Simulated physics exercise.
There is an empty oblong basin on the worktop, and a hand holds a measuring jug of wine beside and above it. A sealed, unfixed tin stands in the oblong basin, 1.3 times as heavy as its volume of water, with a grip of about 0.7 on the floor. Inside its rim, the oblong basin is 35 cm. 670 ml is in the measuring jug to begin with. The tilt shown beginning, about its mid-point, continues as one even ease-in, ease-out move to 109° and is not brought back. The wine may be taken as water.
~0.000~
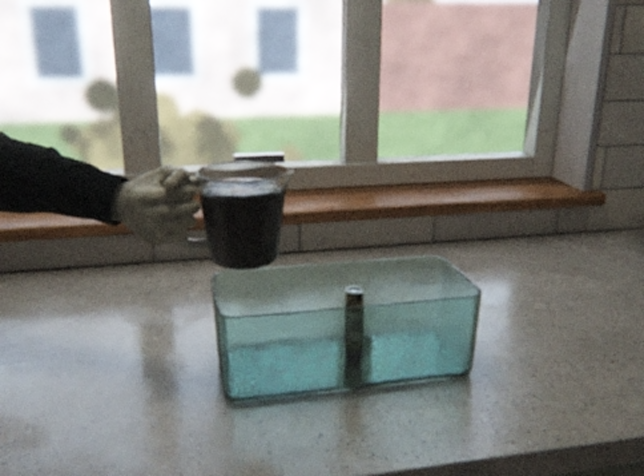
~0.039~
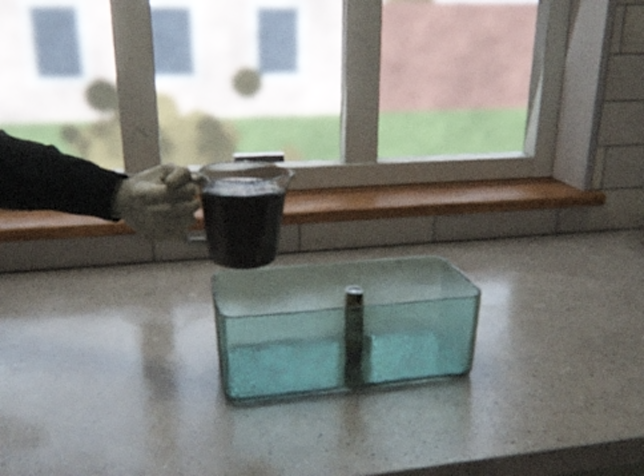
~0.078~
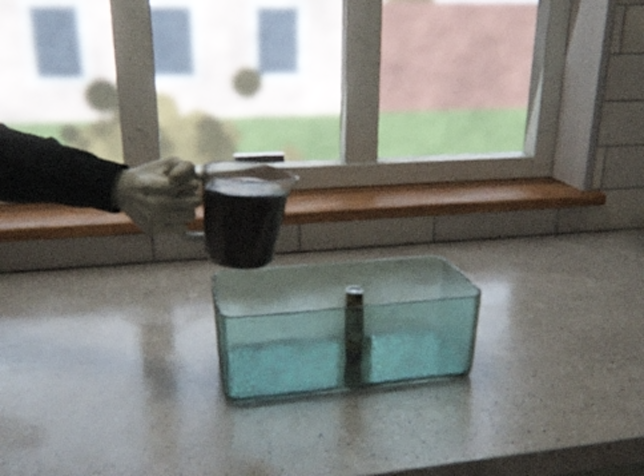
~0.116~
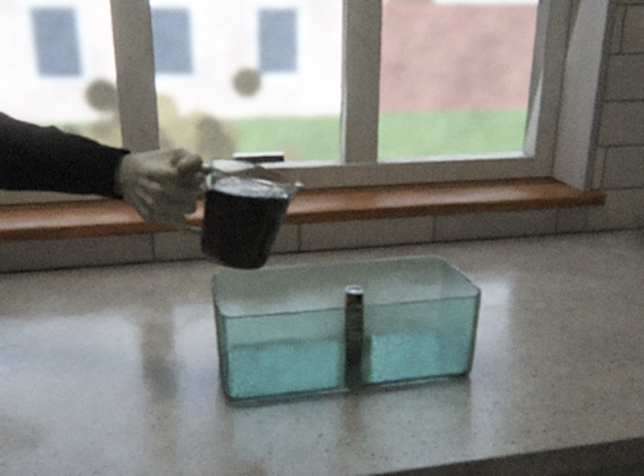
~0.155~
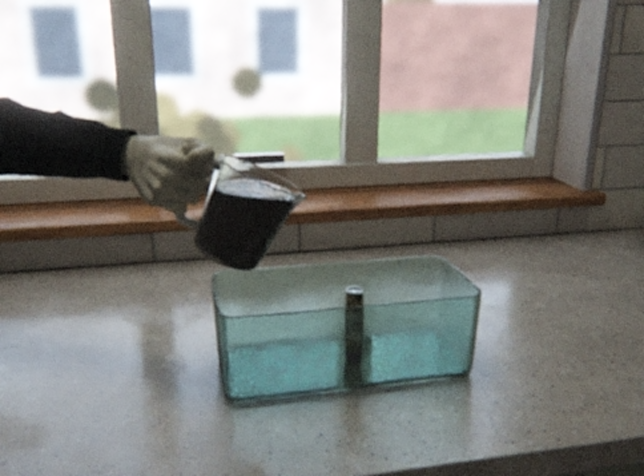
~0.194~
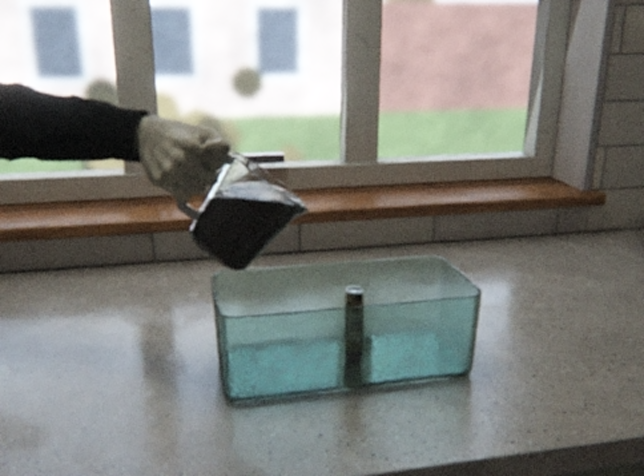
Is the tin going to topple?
Yes: It tips over.
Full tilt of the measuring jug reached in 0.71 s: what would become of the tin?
Tips over.
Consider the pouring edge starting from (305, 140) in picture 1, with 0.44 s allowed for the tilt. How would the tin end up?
Then the tin comes down.
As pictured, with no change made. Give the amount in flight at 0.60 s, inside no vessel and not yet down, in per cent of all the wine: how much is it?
About 7 per cent.
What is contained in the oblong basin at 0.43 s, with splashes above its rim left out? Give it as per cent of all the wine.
Around 36 percent.
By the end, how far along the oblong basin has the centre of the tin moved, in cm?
Roughly 9.0 cm.
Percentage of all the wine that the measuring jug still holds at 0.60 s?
Share remaining: Approx. 7 %.
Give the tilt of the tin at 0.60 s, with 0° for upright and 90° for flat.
Looks like some 15 degrees from vertical upright.
By 0.43 s the tilt is 106° and 43 per cent is still to pour; the tin stands where it began.
By 0.60 s the tilt is 109° and 7 per cent is still to pour; the tin leans 17°.
By 0.78 s the tilt is 109° and 0 per cent is still to pour; the tin lies on its side.
By 0.98 s the tilt is 109° and 0 per cent is still to pour; the tin lies on its side.
At rest the tin lies on its side.
